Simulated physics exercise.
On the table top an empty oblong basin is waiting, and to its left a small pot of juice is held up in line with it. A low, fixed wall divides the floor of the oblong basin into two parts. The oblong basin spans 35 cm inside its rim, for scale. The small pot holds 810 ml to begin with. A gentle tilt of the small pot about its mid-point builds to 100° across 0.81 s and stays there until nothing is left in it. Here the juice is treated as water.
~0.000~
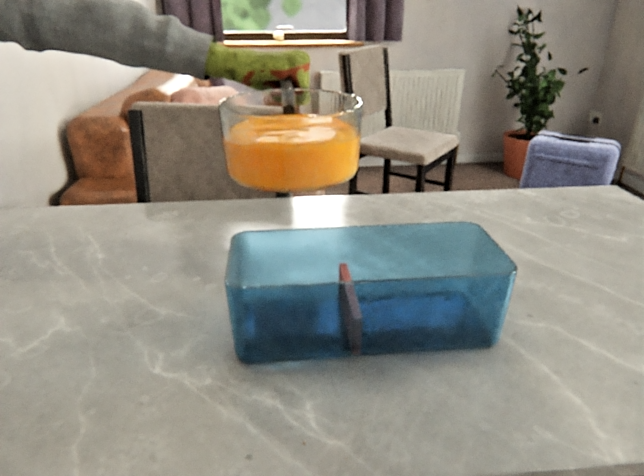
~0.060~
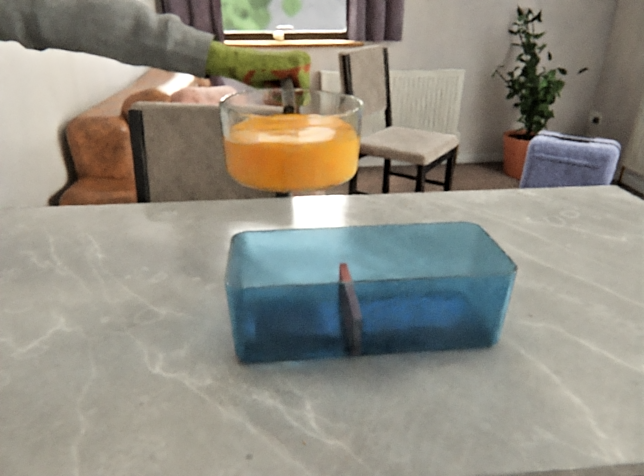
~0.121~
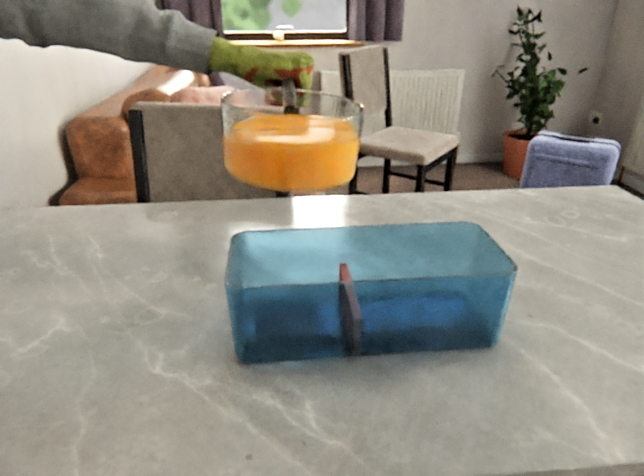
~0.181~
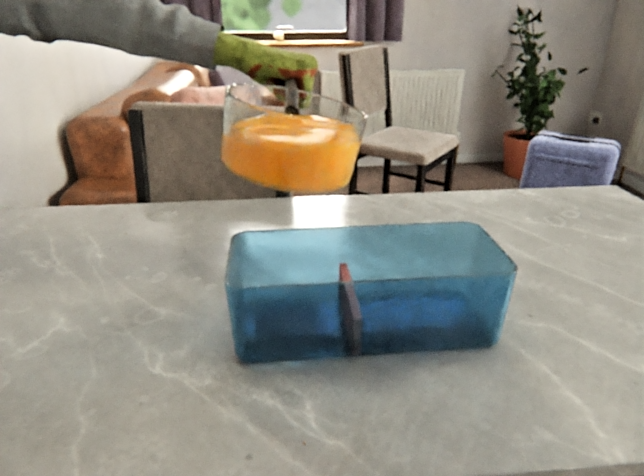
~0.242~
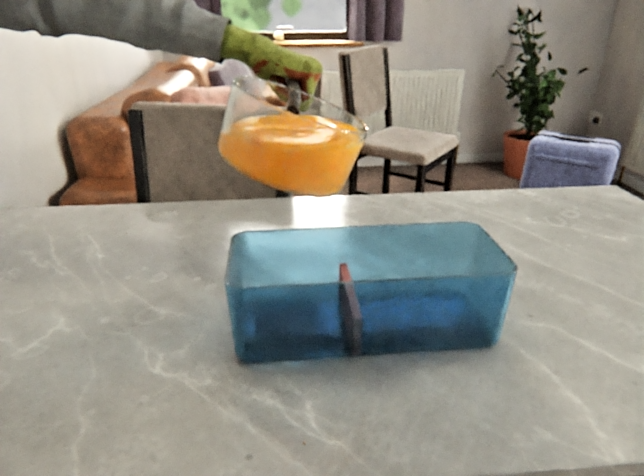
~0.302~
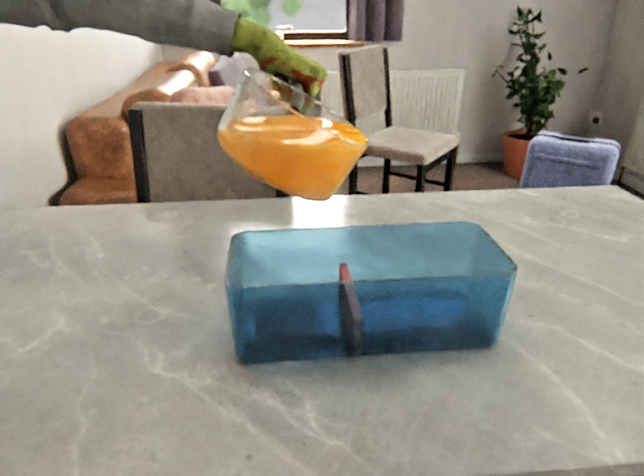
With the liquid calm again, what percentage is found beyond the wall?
Beyond the wall there is roughly 94 percent.
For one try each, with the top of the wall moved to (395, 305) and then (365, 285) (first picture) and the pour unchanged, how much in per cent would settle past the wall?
In order, 45 and 85 per cent.
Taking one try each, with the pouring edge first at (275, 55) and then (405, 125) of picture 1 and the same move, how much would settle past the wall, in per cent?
Some 20 and 95 per cent, in that order.
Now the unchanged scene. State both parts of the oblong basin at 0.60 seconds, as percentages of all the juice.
About 0 % left, 20 % right.
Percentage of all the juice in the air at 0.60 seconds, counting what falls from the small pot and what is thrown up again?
40 per cent.
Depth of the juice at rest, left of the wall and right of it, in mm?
About 2 mm left, about 30 mm right.
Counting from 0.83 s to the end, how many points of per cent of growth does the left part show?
Some 3 per cent.
By 0.60 s the tilt is 85° and 39 per cent is still to pour, 0 is left of the wall and 20 right of it.
By 0.83 s the tilt is 100° and 10 per cent is still to pour, 2 is left of the wall and 77 right of it.
By 1.06 s the tilt is 100° and 2 per cent is still to pour, 4 is left of the wall and 91 right of it.
By 1.31 s the tilt is 100° and 0 per cent is still to pour, 5 is left of the wall and 94 right of it.
At rest 5 per cent lies left of the wall, 94 right of it and 1 outside.
